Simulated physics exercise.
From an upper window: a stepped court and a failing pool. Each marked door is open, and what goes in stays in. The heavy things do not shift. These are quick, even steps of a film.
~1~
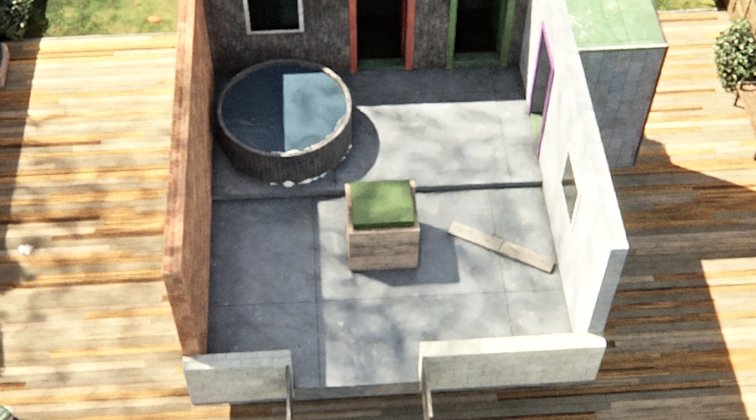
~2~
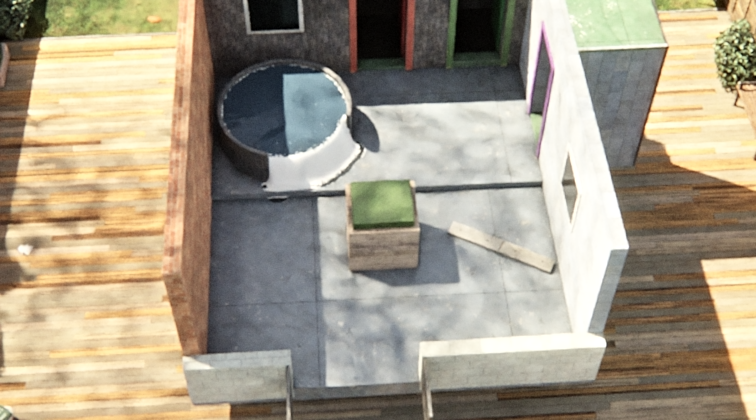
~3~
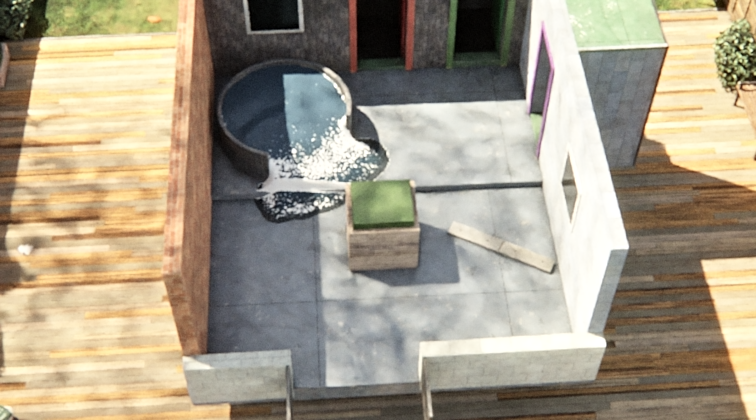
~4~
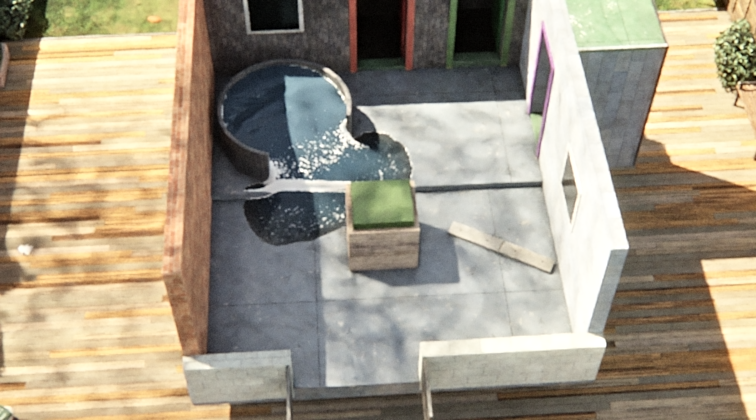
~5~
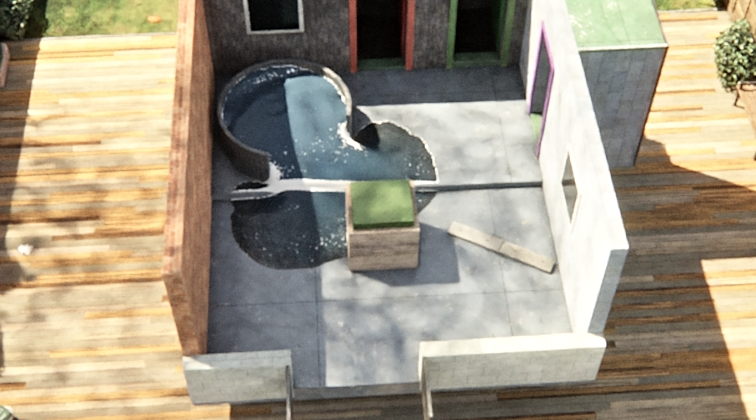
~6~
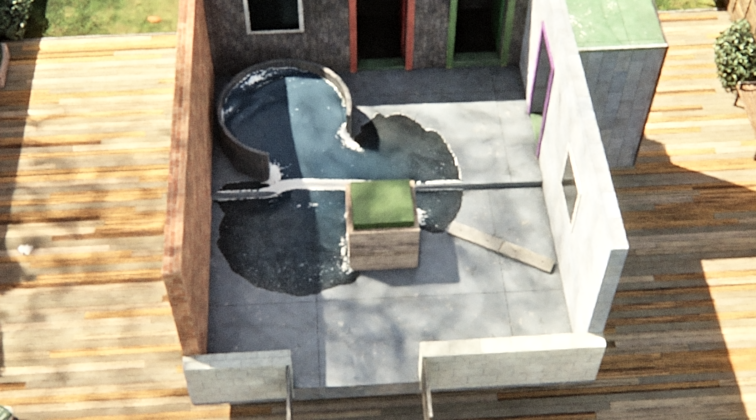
Water bursts from the round pool's front and spreads across the grey court around a planter.
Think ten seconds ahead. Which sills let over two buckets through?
One by one: The red door holds within the limit; the purple door holds within the limit; the green door holds within the limit.
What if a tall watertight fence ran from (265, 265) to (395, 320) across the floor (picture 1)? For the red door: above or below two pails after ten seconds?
One by one: Red door stays under.
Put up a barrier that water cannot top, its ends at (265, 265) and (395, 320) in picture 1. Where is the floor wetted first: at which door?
The purple-painted one.
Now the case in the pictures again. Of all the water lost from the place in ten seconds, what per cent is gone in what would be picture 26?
Some 45 per cent.
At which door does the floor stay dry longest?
The door marked red.
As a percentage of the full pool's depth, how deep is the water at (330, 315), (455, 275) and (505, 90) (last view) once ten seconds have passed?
In turn 6, 8 and 4 in a hundred.
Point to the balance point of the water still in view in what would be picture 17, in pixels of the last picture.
Roughly at (351, 201).
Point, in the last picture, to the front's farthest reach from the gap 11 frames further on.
I would point to (571, 339).
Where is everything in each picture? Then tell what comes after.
In the first picture, still water in the round pool at (285, 109).
In the second picture, the front is at (269, 190), out from the gap at (319, 165).
In the third picture, the front is at (270, 217), out from the gap at (319, 167).
In the fourth picture, water pours out at (319, 168) and has run to (404, 157).
In the fifth picture, the front is at (274, 264), out from the gap at (319, 168).
In the sixth picture, the front is at (455, 206), out from the gap at (319, 168).
A moment on, water covers 50 % of the floor; the red door not reached, the purple door not reached, the green door not reached.
Next, water covers 55 % of the floor; the red door not reached, the purple door wet at the sill, nothing in, the green door not reached.
Then, water covers 65 % of the floor; the red door not reached, the purple door wet at the sill, nothing in, the green door not reached.
Later, water covers 80 % of the floor; the red door wet at the sill, nothing in, the purple door wet at the sill, nothing in, the green door wet at the sill, nothing in.
In the end, water covers 90 % of the floor; the red door wet at the sill, nothing in, the purple door wet at the sill, nothing in, the green door wet at the sill, nothing in.
